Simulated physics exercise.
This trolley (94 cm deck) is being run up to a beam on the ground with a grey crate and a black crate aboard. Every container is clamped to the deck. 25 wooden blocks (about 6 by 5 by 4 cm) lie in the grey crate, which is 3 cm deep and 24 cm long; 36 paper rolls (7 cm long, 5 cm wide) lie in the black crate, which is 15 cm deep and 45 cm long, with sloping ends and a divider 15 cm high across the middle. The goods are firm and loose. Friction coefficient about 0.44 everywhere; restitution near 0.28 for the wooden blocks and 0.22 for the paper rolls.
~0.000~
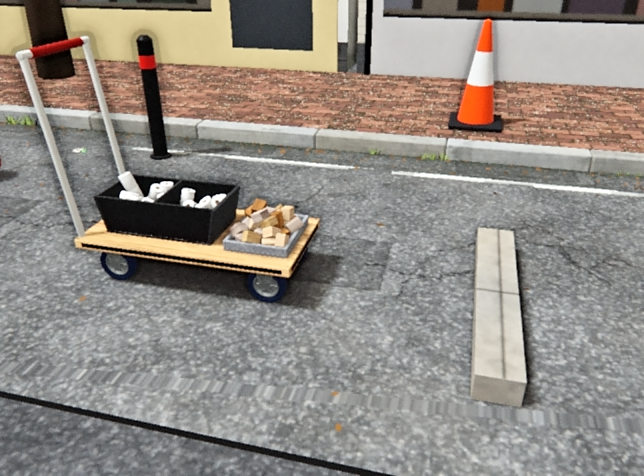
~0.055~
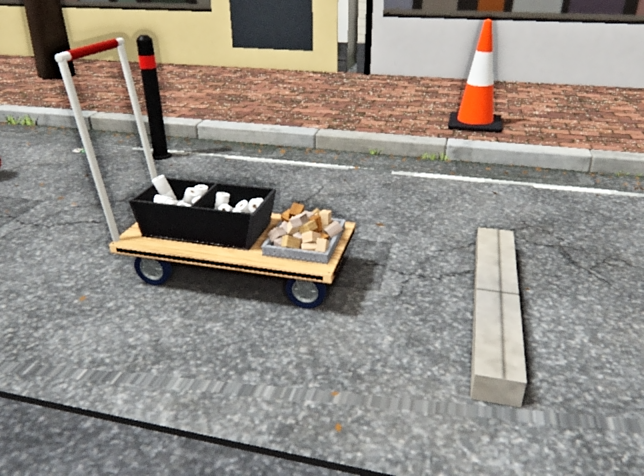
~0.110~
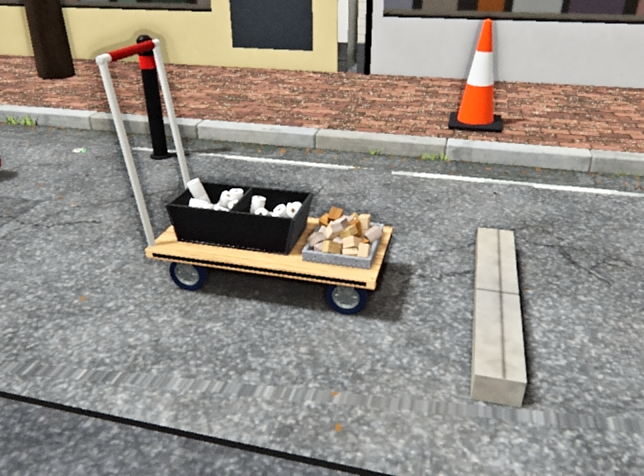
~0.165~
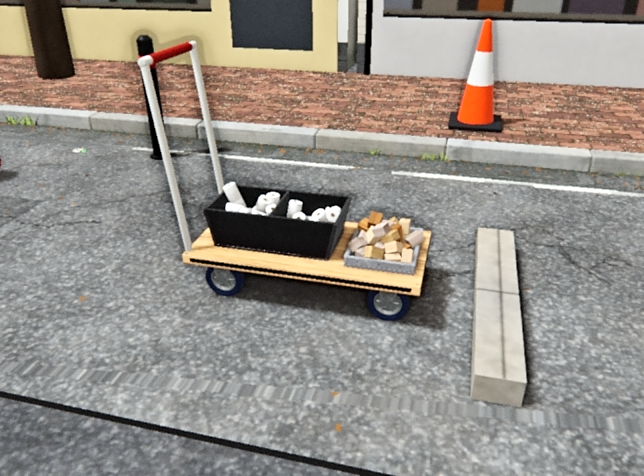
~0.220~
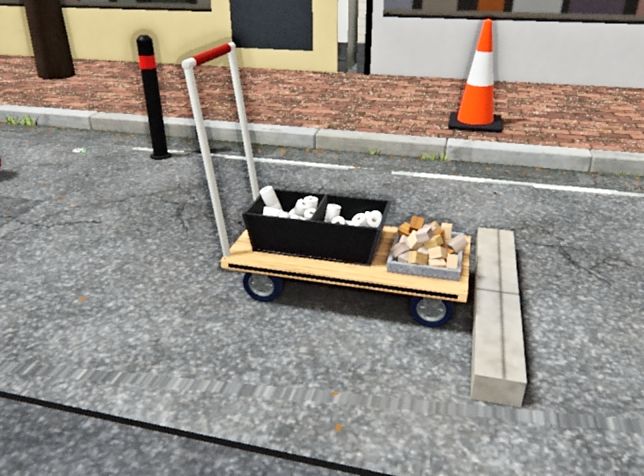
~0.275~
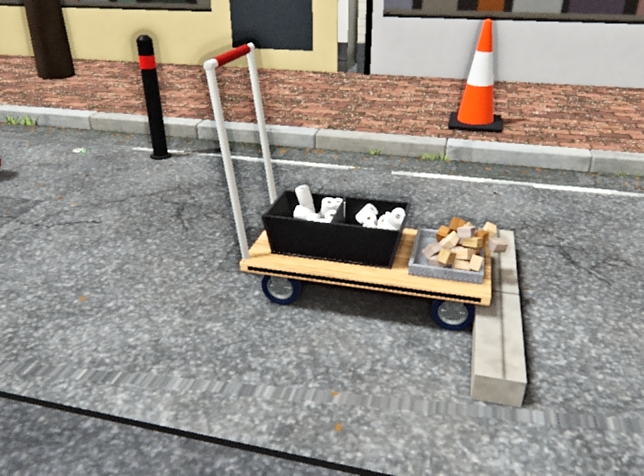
Flatbed trolley carrying a black crate of white rolls and a grey crate of wooden blocks rolling right to a beam, blocks shifting forward.
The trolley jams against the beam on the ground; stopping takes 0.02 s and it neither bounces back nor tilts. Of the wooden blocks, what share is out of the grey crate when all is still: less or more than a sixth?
More than a sixth of the wooden blocks leave the grey crate.
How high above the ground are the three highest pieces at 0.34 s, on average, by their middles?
Some 42 cm up.
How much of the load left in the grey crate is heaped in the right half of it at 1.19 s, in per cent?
About 40 per cent.
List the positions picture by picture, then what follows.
In the first picture (we follow the rim corner now nearest the camera), grey crate at (284, 248); black crate at (212, 209); 74 cm still to roll; nothing out yet.
Grey crate at (325, 253); black crate at (251, 214); 58 cm still to roll, in the second picture.
Grey crate at (367, 259); black crate at (292, 219); 41 cm still to roll, in the third picture.
Grey crate at (411, 264); black crate at (334, 223); 24 cm still to roll, in the fourth picture.
Grey crate at (457, 270); black crate at (378, 229); 8 cm still to roll, in the fifth picture.
Grey crate at (480, 273); black crate at (399, 231); stopped; 2 out, the lowest block at (497, 245), in the sixth picture.
After 0.34 s, 6 of 25 out of the grey crate and 0 of 36 out of the black crate.
After 0.46 s, 11 of 25 out of the grey crate and 1 of 36 out of the black crate.
After 0.69 s, 13 of 25 out of the grey crate and 1 of 36 out of the black crate.
When it is over (at 1.19 s), 13 of 25 out of the grey crate and 1 of 36 out of the black crate. Asked share, 13 of 25, 52 per cent.
